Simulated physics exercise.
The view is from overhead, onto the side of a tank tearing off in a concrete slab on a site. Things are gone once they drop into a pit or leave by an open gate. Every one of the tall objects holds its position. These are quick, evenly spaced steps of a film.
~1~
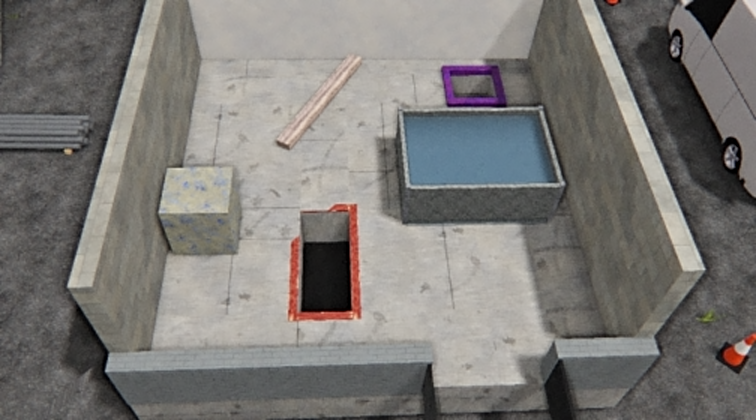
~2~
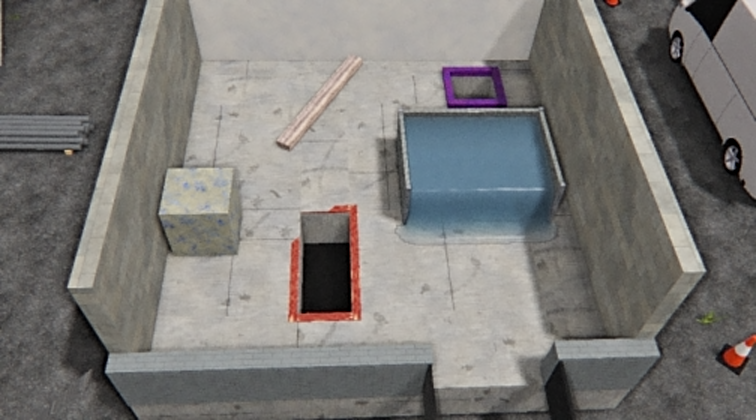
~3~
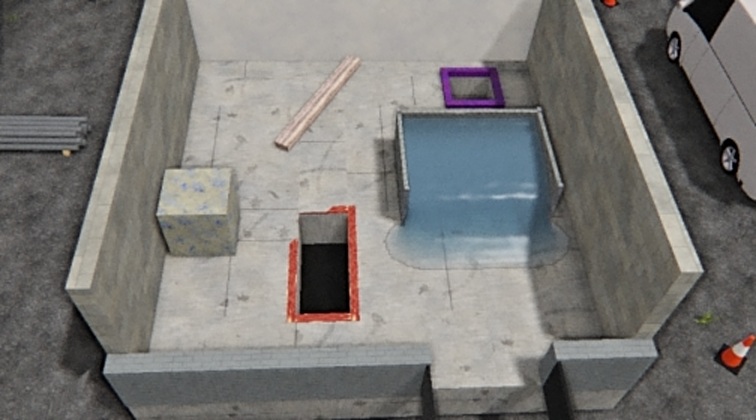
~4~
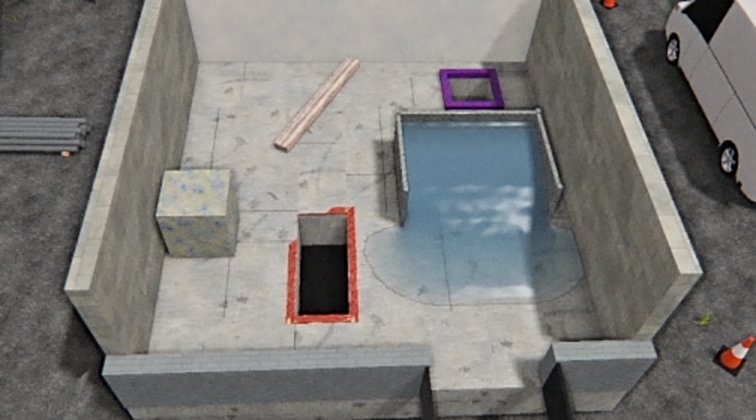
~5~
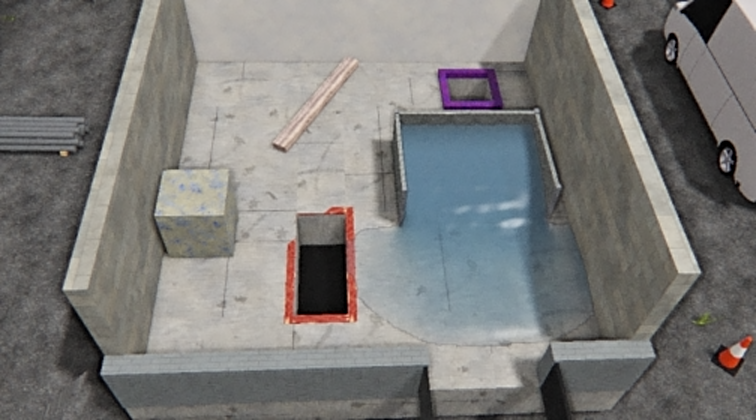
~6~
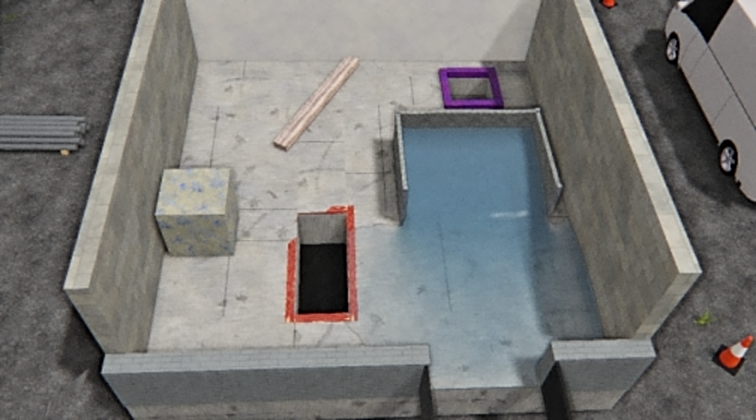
On a walled concrete slab, water bursts from the near side of a rectangular tank and spreads across the floor toward the front gap.
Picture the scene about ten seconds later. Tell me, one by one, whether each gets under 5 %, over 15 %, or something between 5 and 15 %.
One by one: The gate gets over 15 %; the purple pit gets under 5 %; the red pit gets over 15 %.
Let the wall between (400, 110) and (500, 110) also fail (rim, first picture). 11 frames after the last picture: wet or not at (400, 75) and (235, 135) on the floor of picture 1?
Result, point by point: Inundated; unwetted.
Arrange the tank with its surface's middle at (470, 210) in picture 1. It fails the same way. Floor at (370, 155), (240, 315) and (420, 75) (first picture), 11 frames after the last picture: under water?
Checking the three spots, I get high and dry, swamped, high and dry.
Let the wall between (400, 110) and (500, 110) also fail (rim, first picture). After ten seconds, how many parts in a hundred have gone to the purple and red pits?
Per cent: Purple 20, red 15.
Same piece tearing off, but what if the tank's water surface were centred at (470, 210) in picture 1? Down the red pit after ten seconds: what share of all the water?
Result, red pit: 10 percent after ten seconds.
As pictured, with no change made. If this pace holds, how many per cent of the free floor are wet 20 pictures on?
I'd guess some 40 per cent.
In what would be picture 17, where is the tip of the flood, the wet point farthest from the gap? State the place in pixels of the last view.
About (144, 379).
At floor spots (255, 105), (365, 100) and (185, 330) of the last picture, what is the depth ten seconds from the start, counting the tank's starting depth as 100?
Readings in sequence: 0, 2, 6 percent.
A moment on, water covers 25 % of the floor; the gate 11 %, the purple pit 0 %, the red pit 1 %.
Next, water covers 35 % of the floor; the gate 25 %, the purple pit 0 %, the red pit 2 %.
Then, water covers 40 % of the floor; the gate 37 %, the purple pit 0 %, the red pit 3 %.
Later, water covers 50 % of the floor; the gate 45 %, the purple pit 0 %, the red pit 10 %.
In the end, water covers 50 % of the floor; the gate 49 %, the purple pit 0 %, the red pit 20 %.
